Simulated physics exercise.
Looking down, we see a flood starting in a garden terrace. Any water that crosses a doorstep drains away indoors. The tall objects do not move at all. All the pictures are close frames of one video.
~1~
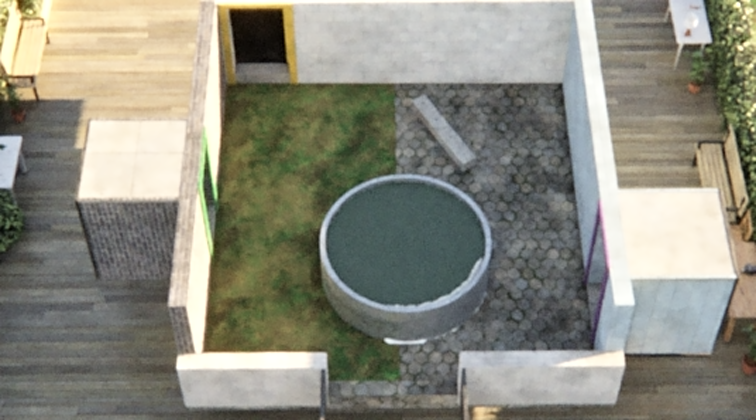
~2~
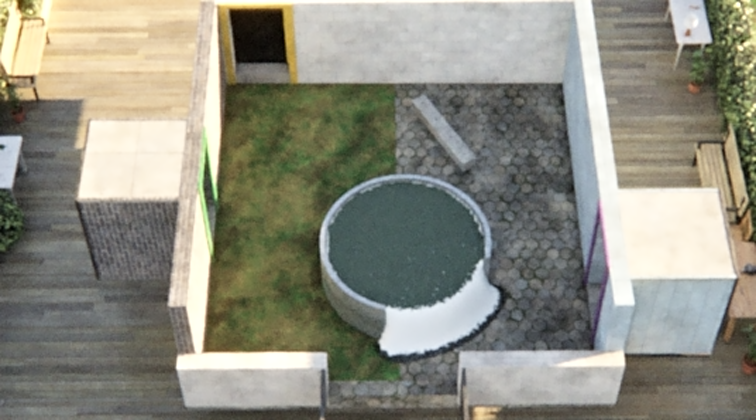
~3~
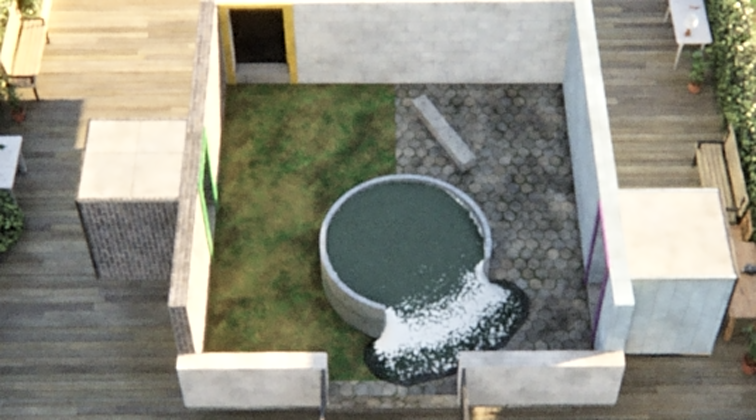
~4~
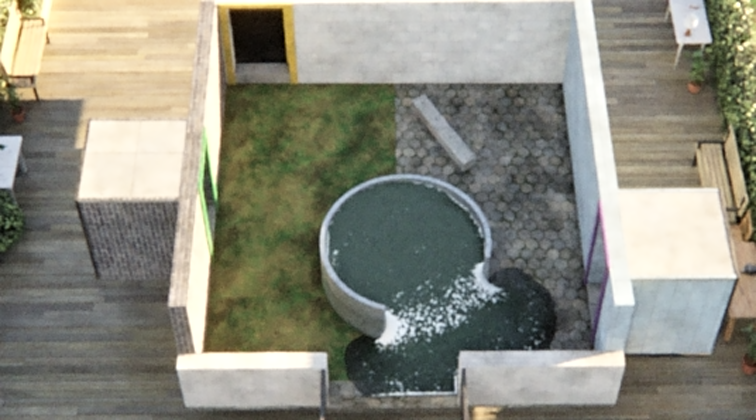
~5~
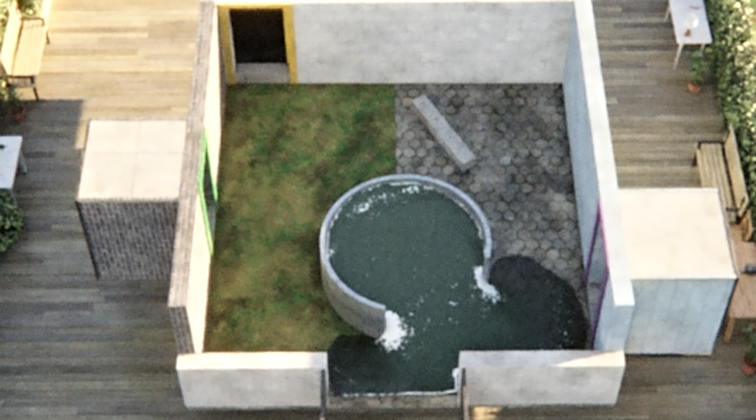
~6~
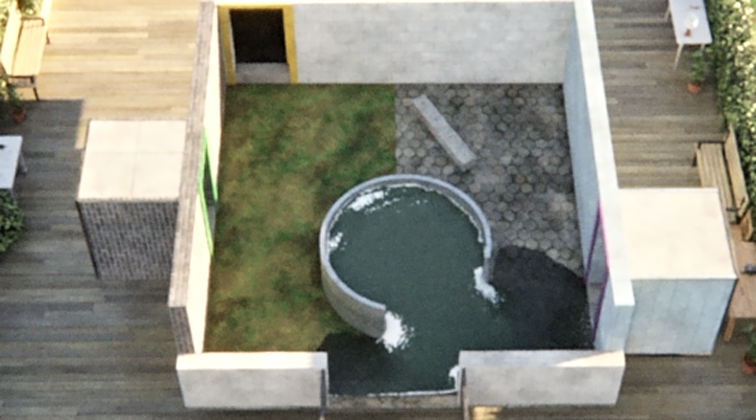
The video shows a walled garden terrace from above, where a round pool of dark water opens at its lower right side and water pours out in a white, foamy rush, then spreads darkly across the paving and grass.
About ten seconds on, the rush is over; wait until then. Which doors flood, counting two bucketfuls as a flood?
My prediction: The purple door is swamped; the green door is not swamped; the yellow door is not swamped.
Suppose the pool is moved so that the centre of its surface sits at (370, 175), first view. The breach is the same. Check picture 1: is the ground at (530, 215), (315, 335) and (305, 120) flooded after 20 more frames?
Result: Inundated; inundated; spared.
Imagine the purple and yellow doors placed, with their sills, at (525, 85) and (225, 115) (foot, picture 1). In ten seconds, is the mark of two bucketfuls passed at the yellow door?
The yellow door remains below the mark.
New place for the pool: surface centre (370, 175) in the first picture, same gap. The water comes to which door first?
First: The door marked purple.
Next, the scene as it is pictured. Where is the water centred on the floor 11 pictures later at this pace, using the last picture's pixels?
I'd say around (464, 301).
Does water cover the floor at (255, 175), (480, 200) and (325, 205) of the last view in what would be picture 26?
In turn: Free of water, wet, free of water.
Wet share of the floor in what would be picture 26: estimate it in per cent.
45 %.
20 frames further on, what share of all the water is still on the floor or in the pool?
Some 66 per cent has not gone.
A moment on, water covers 15 % of the floor; the purple door over two buckets in, the green door not reached, the yellow door not reached.
Next, water covers 25 % of the floor; the purple door far over two buckets in, the green door not reached, the yellow door not reached.
Then, water covers 45 % of the floor; the purple door far over two buckets in, the green door not reached, the yellow door not reached.
Later, water covers 65 % of the floor; the purple door far over two buckets in, the green door not reached, the yellow door wet at the sill, nothing in.
In the end, water covers 80 % of the floor; the purple door far over two buckets in, the green door not reached, the yellow door wet at the sill, nothing in.
